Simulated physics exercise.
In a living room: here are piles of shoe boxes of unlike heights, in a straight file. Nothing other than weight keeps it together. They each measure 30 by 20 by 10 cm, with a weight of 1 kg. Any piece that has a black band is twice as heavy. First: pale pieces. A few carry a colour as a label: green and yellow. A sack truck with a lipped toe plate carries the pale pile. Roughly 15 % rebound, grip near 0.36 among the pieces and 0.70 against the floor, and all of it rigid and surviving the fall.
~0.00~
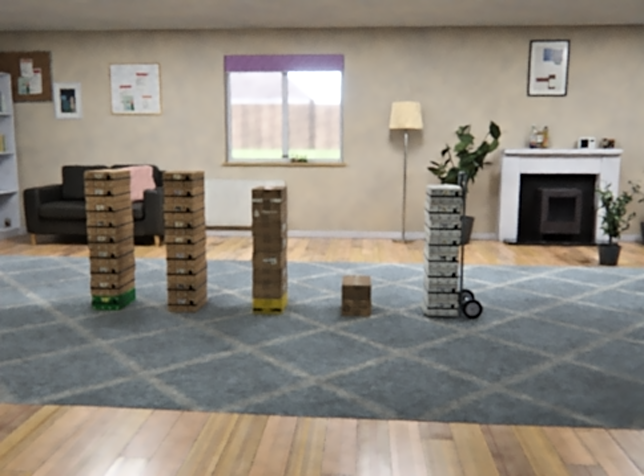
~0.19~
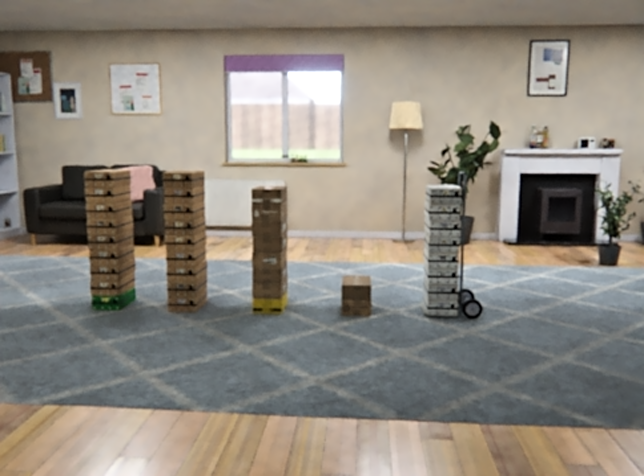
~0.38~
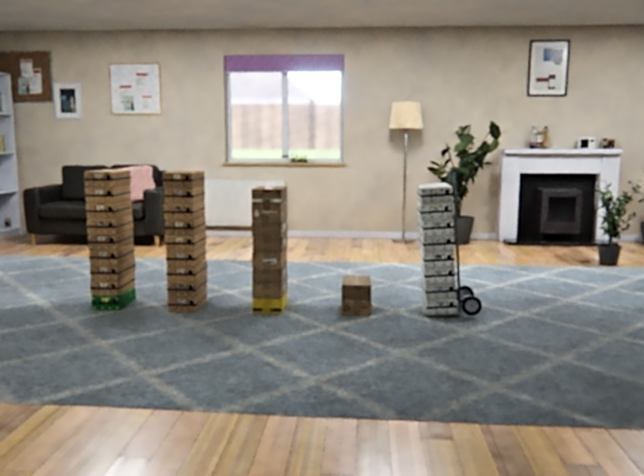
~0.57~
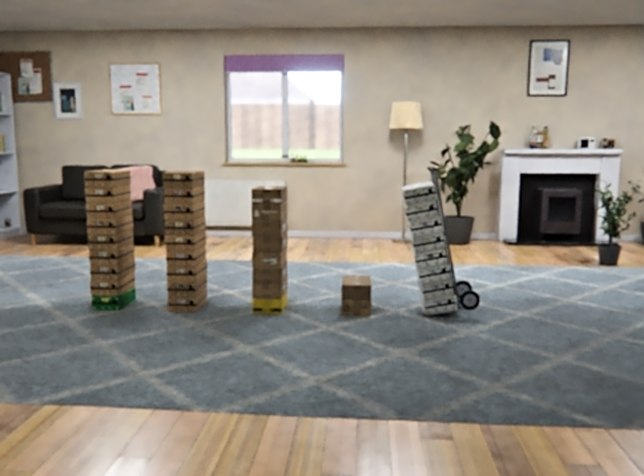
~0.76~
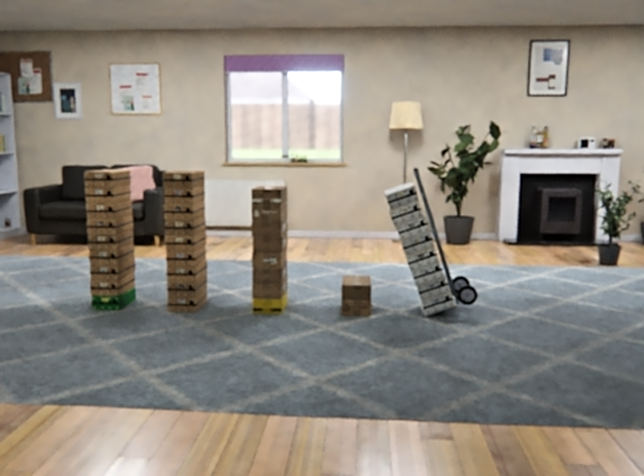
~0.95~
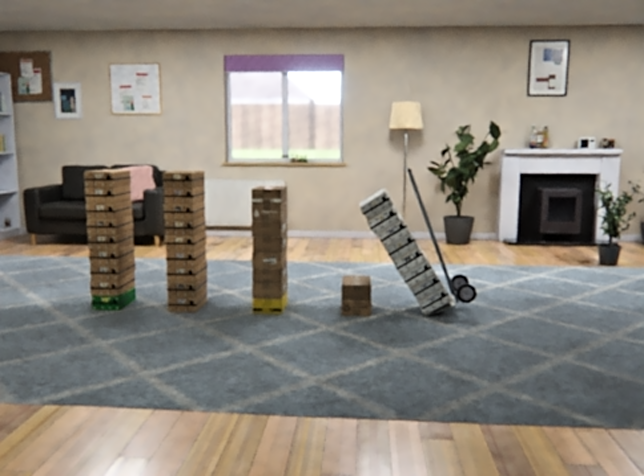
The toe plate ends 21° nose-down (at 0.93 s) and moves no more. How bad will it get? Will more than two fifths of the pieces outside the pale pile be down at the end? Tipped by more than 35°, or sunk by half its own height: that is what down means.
No.
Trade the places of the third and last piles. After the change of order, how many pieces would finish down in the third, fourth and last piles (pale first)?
Pile by pile, you'd see third at 0, fourth at 0 and last at 0 down.
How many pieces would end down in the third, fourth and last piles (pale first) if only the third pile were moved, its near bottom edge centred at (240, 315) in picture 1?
Third 0; fourth 0; last 0.
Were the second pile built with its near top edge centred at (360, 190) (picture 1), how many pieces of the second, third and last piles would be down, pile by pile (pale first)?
Down by pile: Second 7, third 7, last 9.
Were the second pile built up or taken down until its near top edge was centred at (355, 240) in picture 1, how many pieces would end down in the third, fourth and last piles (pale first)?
Counts down - third: 7; fourth: 0; last: 0.
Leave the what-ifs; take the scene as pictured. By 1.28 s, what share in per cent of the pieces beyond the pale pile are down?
By then 0 per cent.
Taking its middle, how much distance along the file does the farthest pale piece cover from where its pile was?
About 100 cm.
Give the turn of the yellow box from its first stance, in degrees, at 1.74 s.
It sits at about 0 degrees.
After 1.01 s, 8 of the pale pile down; none of the 28 other boxes down.
After 1.28 s, 8 of the pale pile down; none of the 28 other boxes down, 1 disturbed.
After 1.74 s, 7 of the pale pile down; none of the 28 other boxes down, 8 disturbed; yellow box 26 mm from its place.
In the end (3.7 s), 7 of the pale pile down; none of the 28 other boxes down, 8 disturbed; yellow box 26 mm from its place; green box unmoved. That is 0 per cent. From the last view, middles, yellow box near (267, 301), green box near (115, 298).
